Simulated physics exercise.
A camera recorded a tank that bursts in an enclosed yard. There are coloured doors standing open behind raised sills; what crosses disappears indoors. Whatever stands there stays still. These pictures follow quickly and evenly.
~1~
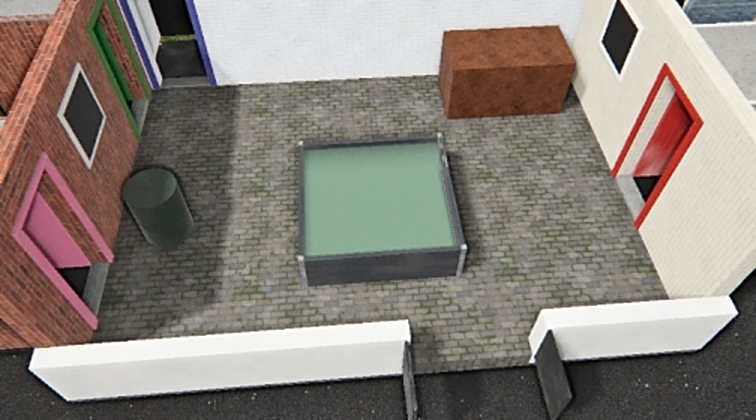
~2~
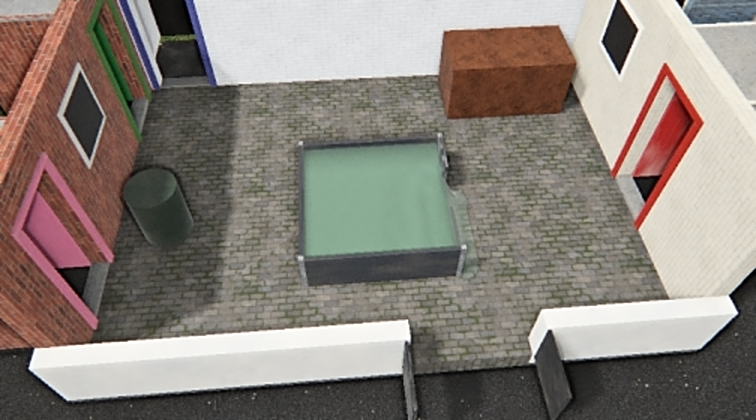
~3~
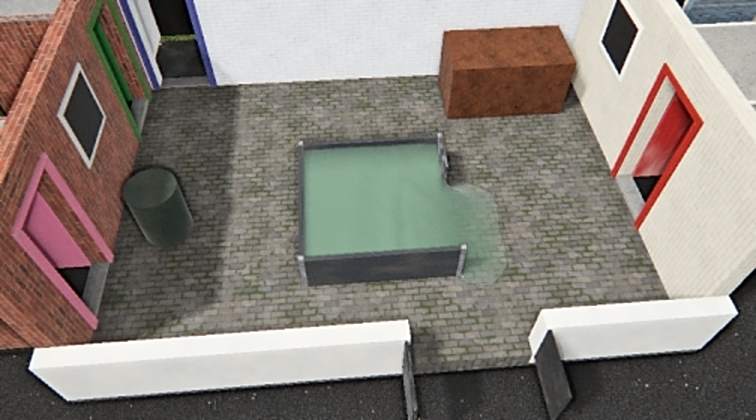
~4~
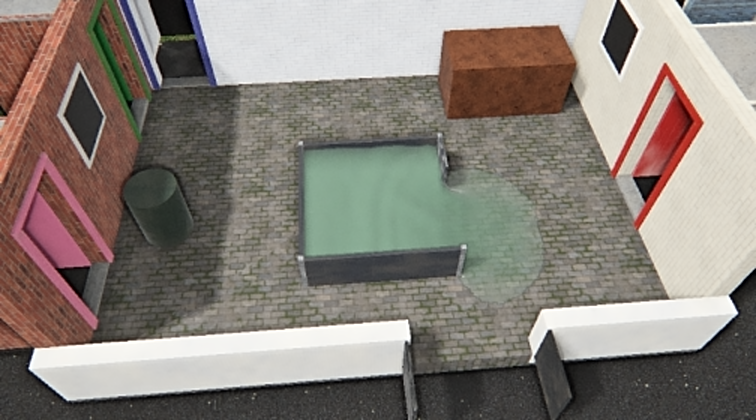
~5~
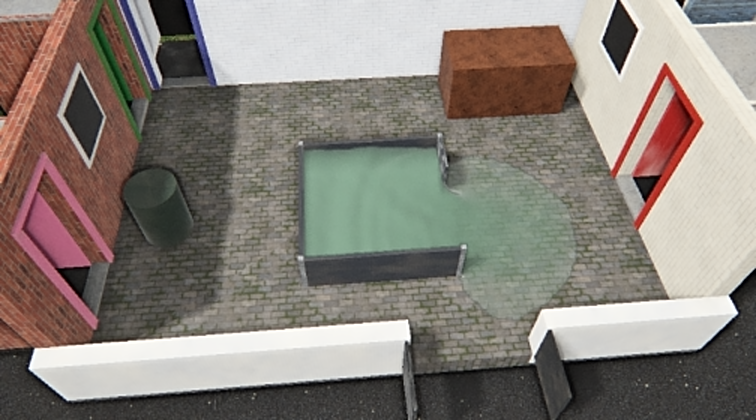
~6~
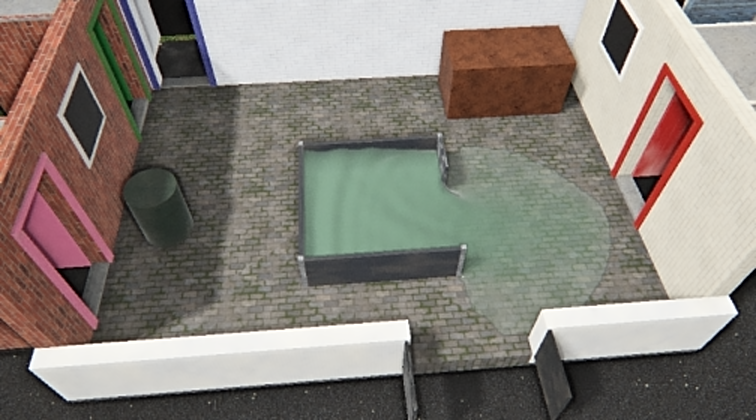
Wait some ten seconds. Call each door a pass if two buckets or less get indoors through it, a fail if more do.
Blue door: Pass, pink door: Pass, red door: Fail, green door: Pass.
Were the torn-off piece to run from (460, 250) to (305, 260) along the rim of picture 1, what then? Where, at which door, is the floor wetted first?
The pink door.
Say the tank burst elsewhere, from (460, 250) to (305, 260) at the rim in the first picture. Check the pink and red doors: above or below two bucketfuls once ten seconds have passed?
Then: Pink takes more, red lets less in.
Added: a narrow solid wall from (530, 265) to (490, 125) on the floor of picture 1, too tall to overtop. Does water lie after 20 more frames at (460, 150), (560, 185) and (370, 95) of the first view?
Log, spots one to three: Swamped; swamped; swamped.
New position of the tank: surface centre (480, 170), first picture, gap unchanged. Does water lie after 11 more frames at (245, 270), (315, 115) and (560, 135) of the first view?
In order: Untouched, untouched, submerged.
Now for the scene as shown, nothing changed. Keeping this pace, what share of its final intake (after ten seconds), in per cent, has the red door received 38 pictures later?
Near 90 in a hundred.
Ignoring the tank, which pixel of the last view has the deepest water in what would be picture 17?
I'd put it around (655, 278).
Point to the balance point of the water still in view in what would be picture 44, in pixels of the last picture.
The balance point is around (499, 197).
A moment on, water covers 25 % of the floor; the blue door not reached, the pink door not reached, the red door over two buckets in, the green door not reached.
Next, water covers 25 % of the floor; the blue door not reached, the pink door not reached, the red door far over two buckets in, the green door not reached.
Then, water covers 30 % of the floor; the blue door not reached, the pink door not reached, the red door far over two buckets in, the green door not reached.
Later, water covers 60 % of the floor; the blue door not reached, the pink door not reached, the red door far over two buckets in, the green door not reached.
In the end, water covers 85 % of the floor; the blue door wet at the sill, nothing in, the pink door wet at the sill, nothing in, the red door far over two buckets in, the green door wet at the sill, nothing in.
